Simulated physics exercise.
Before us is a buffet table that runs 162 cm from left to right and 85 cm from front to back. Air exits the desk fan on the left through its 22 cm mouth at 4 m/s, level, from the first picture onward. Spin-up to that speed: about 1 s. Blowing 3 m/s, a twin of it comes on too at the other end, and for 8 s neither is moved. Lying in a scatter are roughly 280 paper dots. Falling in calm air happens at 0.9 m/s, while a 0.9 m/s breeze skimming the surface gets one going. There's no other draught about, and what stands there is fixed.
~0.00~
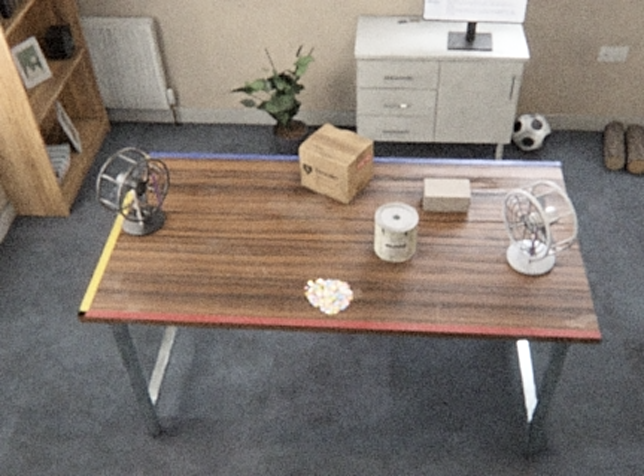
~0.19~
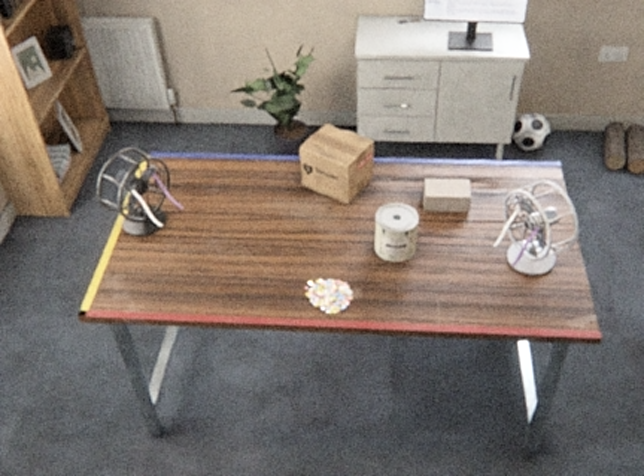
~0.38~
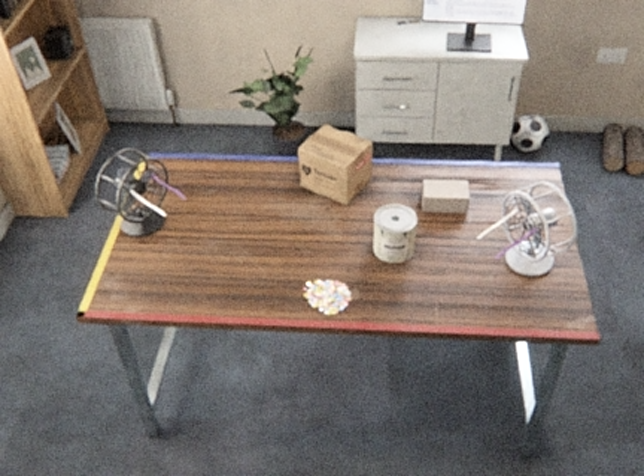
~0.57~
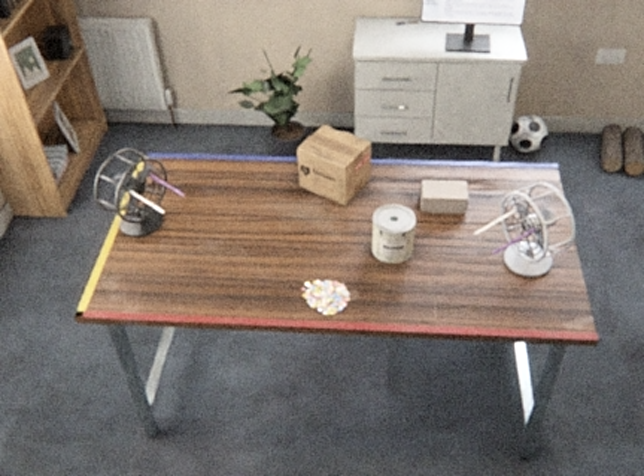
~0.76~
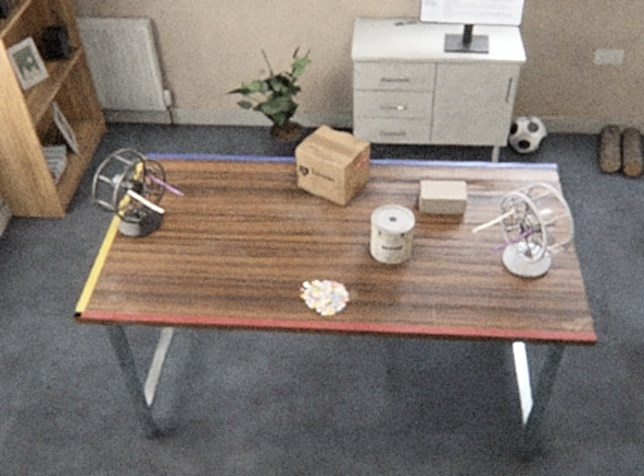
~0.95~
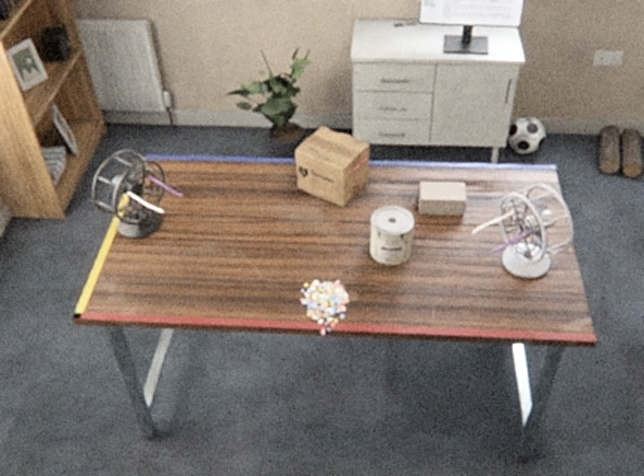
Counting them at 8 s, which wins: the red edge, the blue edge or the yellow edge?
The red one wins.
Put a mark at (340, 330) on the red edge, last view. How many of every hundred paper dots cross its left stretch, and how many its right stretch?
50 % left, 30 % right.
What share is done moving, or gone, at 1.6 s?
I would put it at around 50 %.
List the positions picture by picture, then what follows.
The middle of the paper dots is near (328, 295), none has stirred yet, the mouth of the desk fan is at (134, 185) and that of the second one at (539, 221), in the first frame.
The middle of the paper dots is near (328, 295), none has stirred yet, the red edge is centred on (333, 327), the blue edge is centred on (348, 158) and the yellow edge is centred on (115, 225), in the second frame.
The middle of the paper dots is near (327, 296), none has stirred yet, the top of a tin is at (395, 218) and the top of a box is at (335, 144), in the third frame.
The middle of the paper dots is near (326, 297) and none has stirred yet, in the fourth frame.
The middle of the paper dots is near (324, 297) and none has stirred yet, in the fifth frame.
The middle of the paper dots is near (327, 297), the farthest in sight from the desk fan is at (342, 316) and about 15 % have left their places, in the sixth frame.
After 1.6 s, 65 % are over the red edge, 0 % over the blue edge and 0 % over the yellow edge; the middle of those left on the top is near (370, 272); 50 % are gone or lie where they will stay.
After 2.6 s, 74 % are over the red edge, 6 % over the blue edge and 0 % over the yellow edge; the middle of those left on the top is near (399, 219); 78 % are gone or lie where they will stay.
After 4.4 s, 74 % are over the red edge, 9 % over the blue edge and 0 % over the yellow edge; the middle of those left on the top is near (398, 216); 84 % are gone or lie where they will stay.
After 8.0 s, at the end, 74 % are over the red edge, 12 % over the blue edge and 0 % over the yellow edge.
